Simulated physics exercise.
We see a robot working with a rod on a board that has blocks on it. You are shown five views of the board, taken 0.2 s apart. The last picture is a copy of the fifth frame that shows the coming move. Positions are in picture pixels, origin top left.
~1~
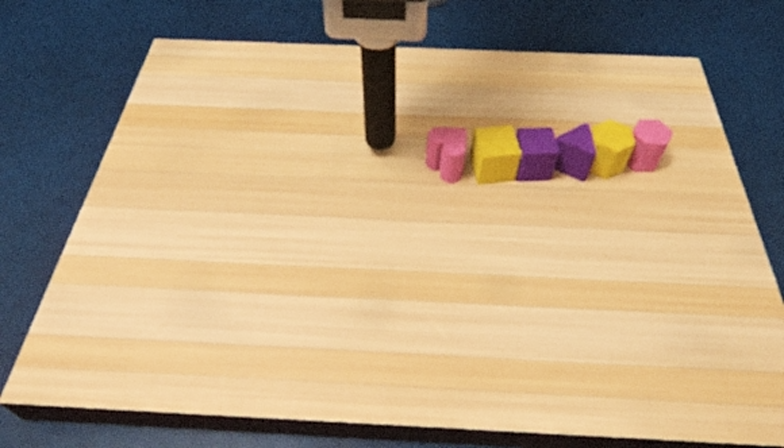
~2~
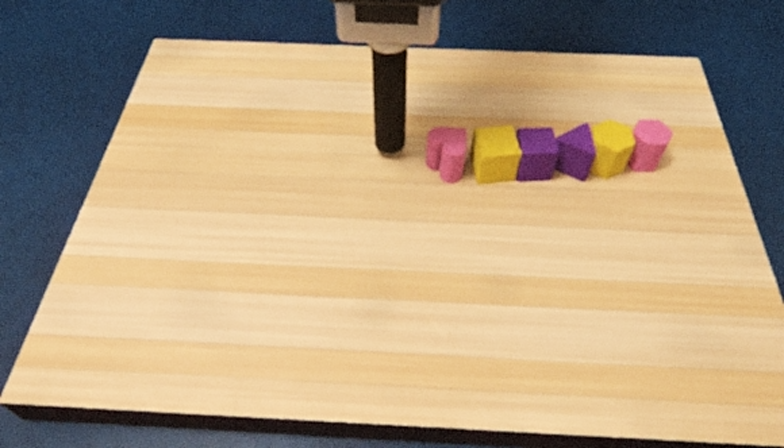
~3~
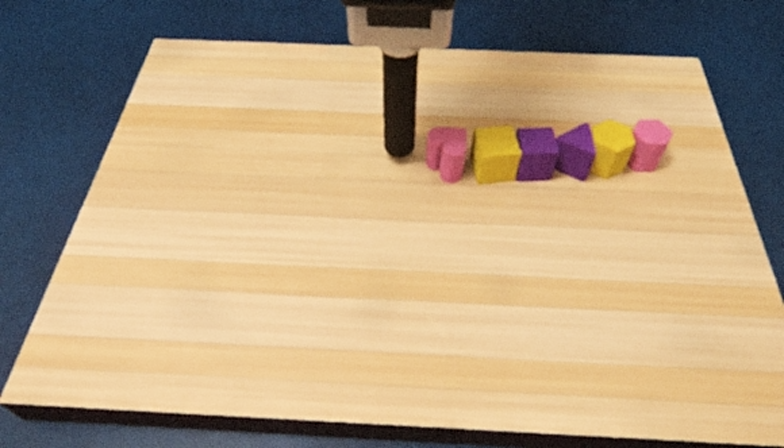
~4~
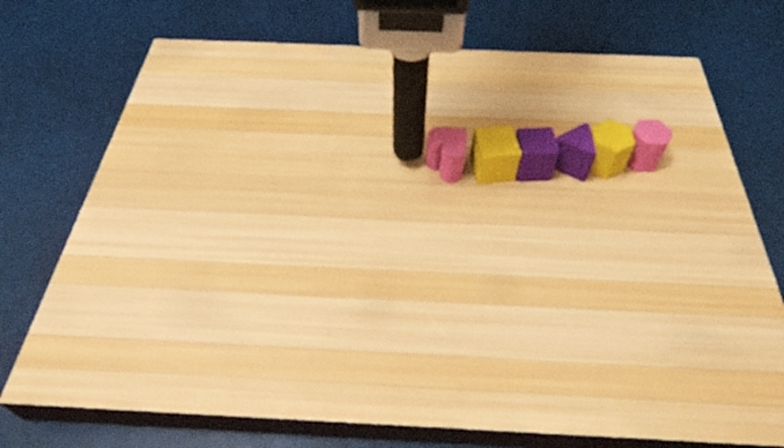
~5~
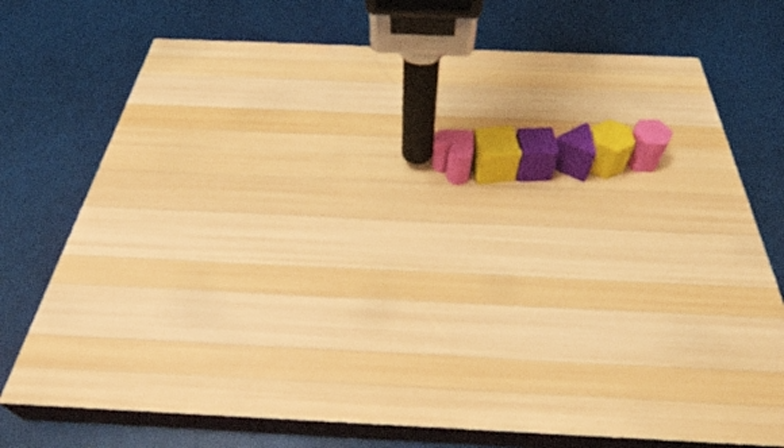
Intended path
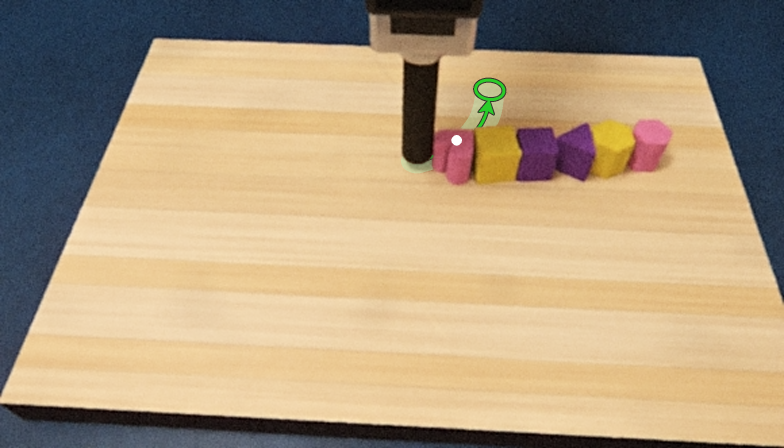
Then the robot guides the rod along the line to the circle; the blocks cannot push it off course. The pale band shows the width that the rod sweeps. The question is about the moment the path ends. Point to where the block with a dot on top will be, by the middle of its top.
Final place: (509, 118).
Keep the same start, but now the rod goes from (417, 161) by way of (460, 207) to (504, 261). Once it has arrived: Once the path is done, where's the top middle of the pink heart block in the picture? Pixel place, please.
The pink heart block ends near (514, 182).
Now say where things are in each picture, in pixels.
In the first picture, tip of the rod at (380, 139), middles of tops, pink heart block at (450, 138), yellow square piece at (497, 140), purple square piece at (538, 140), purple three-sided block at (580, 137), yellow hexagon at (614, 134).
In the second picture, rod at (390, 143), nothing pushed.
In the third picture, rod at (399, 146), nothing pushed.
In the fourth picture, rod at (408, 150), nothing pushed.
In the fifth picture, rod at (417, 153), pink heart block at (457, 140), yellow square piece at (497, 140), purple square piece at (538, 140), purple three-sided block at (580, 137), yellow hexagon at (614, 134).
The line goes from (417, 161) via (458, 146) and (484, 120), ending at (490, 90); the dot is on the pink heart block.
The first path, step by step. One third of the way, rod at (460, 137); pink heart block at (497, 130), turned 25° clockwise; yellow square piece at (532, 142), turned 35° clockwise; purple square piece at (569, 156), turned 30° clockwise; purple three-sided block at (607, 150), turned 40° anticlockwise; yellow hexagon at (631, 134), turned 25° anticlockwise.
Two thirds of the way, rod at (485, 110); pink heart block at (509, 118), turned 55° clockwise; yellow square piece at (539, 141), turned 50° clockwise; purple square piece at (573, 161), turned 40° clockwise; purple three-sided block at (611, 154), turned 60° anticlockwise; yellow hexagon at (631, 134), turned 30° anticlockwise.
At the end, rod at (491, 81); pink heart block at (509, 118), turned 55° clockwise; yellow square piece at (539, 141), turned 50° clockwise; purple square piece at (573, 161), turned 40° clockwise; purple three-sided block at (611, 154), turned 60° anticlockwise; yellow hexagon at (631, 134), turned 30° anticlockwise.
